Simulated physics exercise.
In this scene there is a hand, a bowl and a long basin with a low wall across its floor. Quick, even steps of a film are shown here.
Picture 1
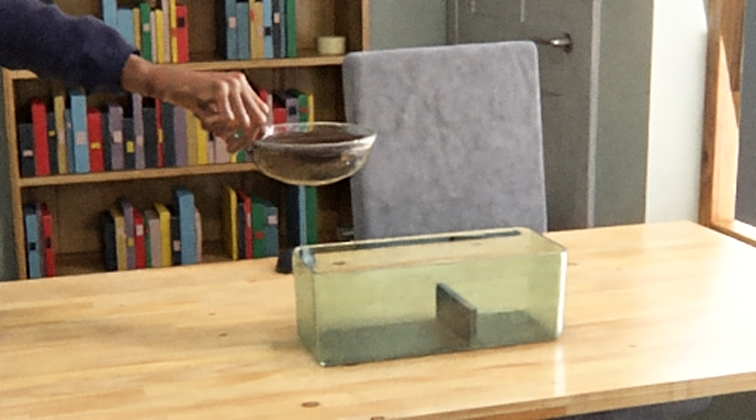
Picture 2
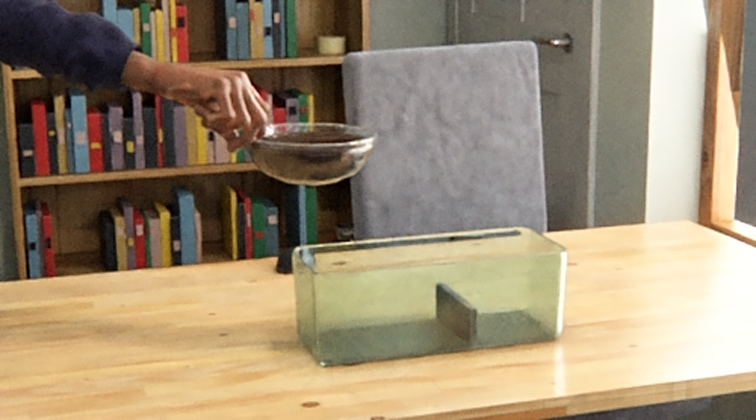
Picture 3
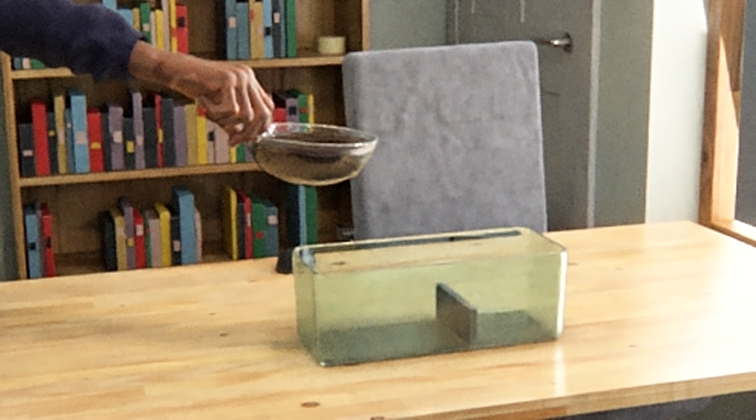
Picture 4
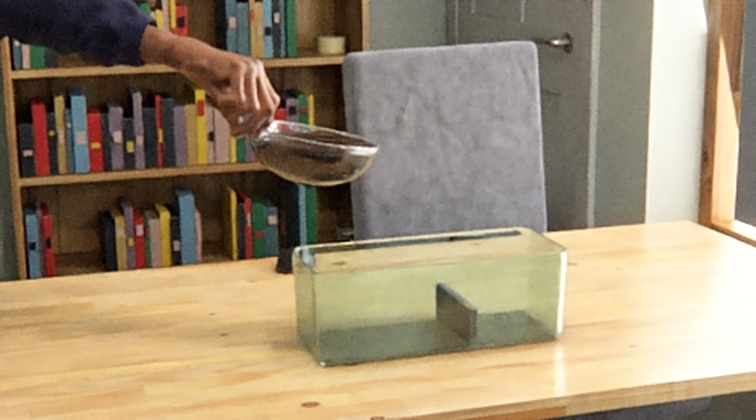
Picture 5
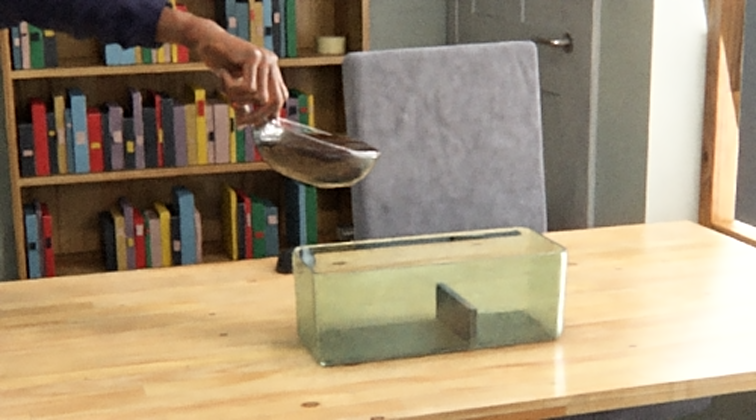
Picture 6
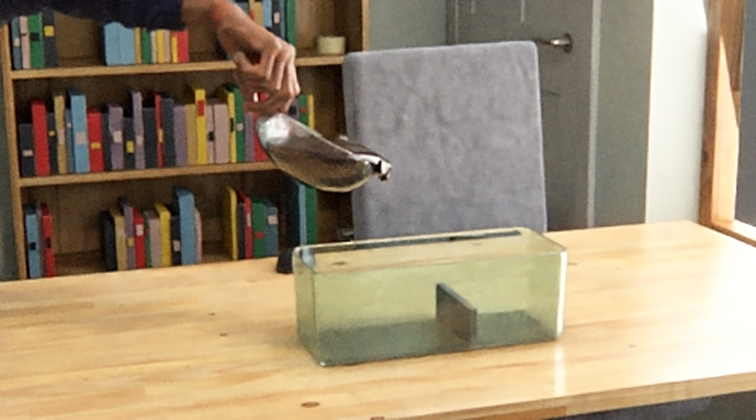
Hand tilting a clear glass bowl of dark coffee rightward above a long glass basin, liquid starting to pour over the rim.
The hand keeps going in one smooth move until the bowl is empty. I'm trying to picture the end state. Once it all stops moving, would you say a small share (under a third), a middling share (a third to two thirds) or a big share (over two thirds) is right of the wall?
A small share, under a third.
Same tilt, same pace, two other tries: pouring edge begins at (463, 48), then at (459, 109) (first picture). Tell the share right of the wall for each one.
It comes out at around 75 percent and then around 75 percent.
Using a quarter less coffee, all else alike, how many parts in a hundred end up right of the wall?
I'd put it at around 5 %.
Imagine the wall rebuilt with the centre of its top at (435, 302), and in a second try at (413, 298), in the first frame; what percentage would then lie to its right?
In turn 20 and 55 in a hundred.
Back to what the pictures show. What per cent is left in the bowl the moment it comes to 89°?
Near 5 per cent.
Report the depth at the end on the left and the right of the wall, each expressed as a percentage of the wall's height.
Roughly 40 left of the wall, roughly 0 right of it.
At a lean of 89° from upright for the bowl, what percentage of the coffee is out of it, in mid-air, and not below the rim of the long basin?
25 %.
A moment on, the bowl is tipped on its side and 5 per cent is still to pour, 67 is left of the wall and 0 right of it.
Next, the bowl is tipped right over and 0 per cent is still to pour, 90 is left of the wall and 4 right of it.
Then the bowl is tipped right over and 0 per cent is still to pour, 90 is left of the wall and 6 right of it.
Later the bowl is tipped right over and 0 per cent is still to pour, 90 is left of the wall and 6 right of it.
Finally, 90 per cent lies left of the wall, 6 right of it and 4 outside.
